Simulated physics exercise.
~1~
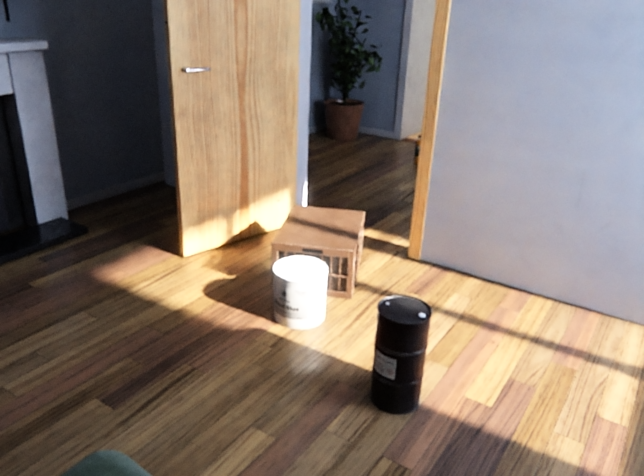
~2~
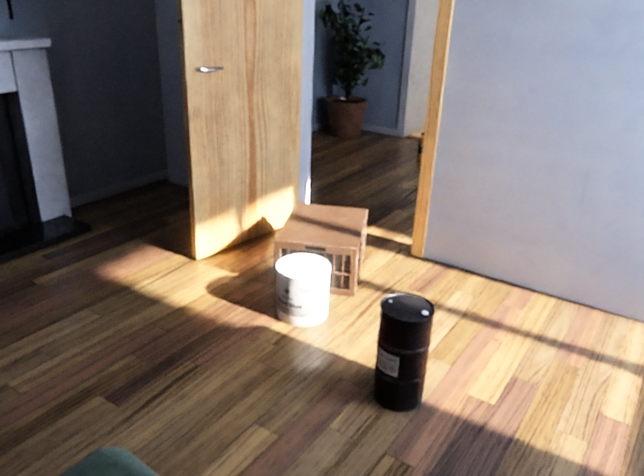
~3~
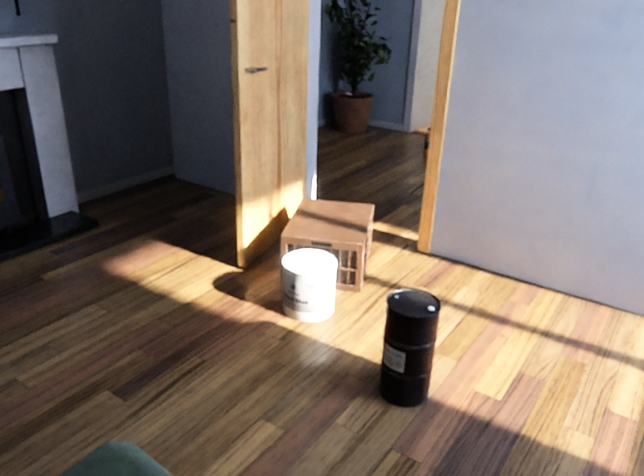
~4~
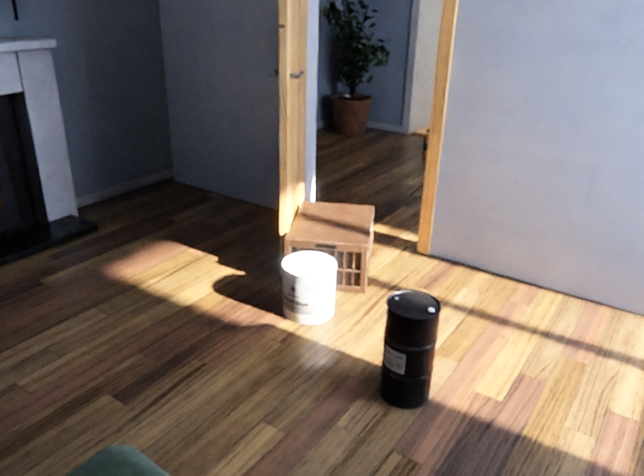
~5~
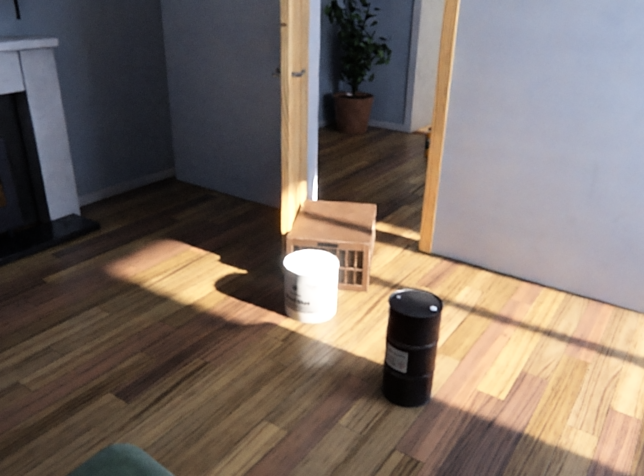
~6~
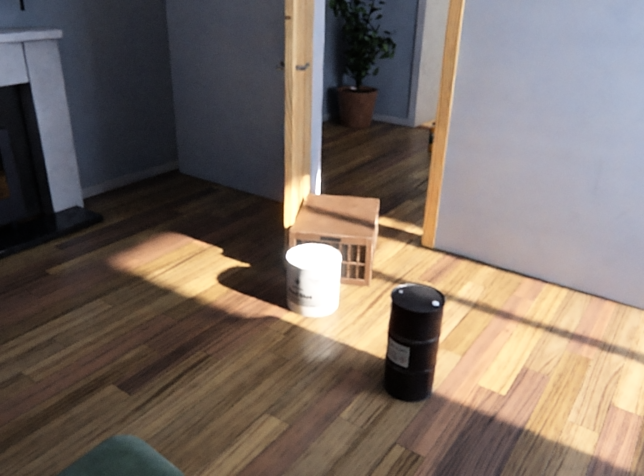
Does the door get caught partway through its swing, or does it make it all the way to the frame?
The door gets caught partway. It jams at the brown chest and is left standing well open, short of the frame.
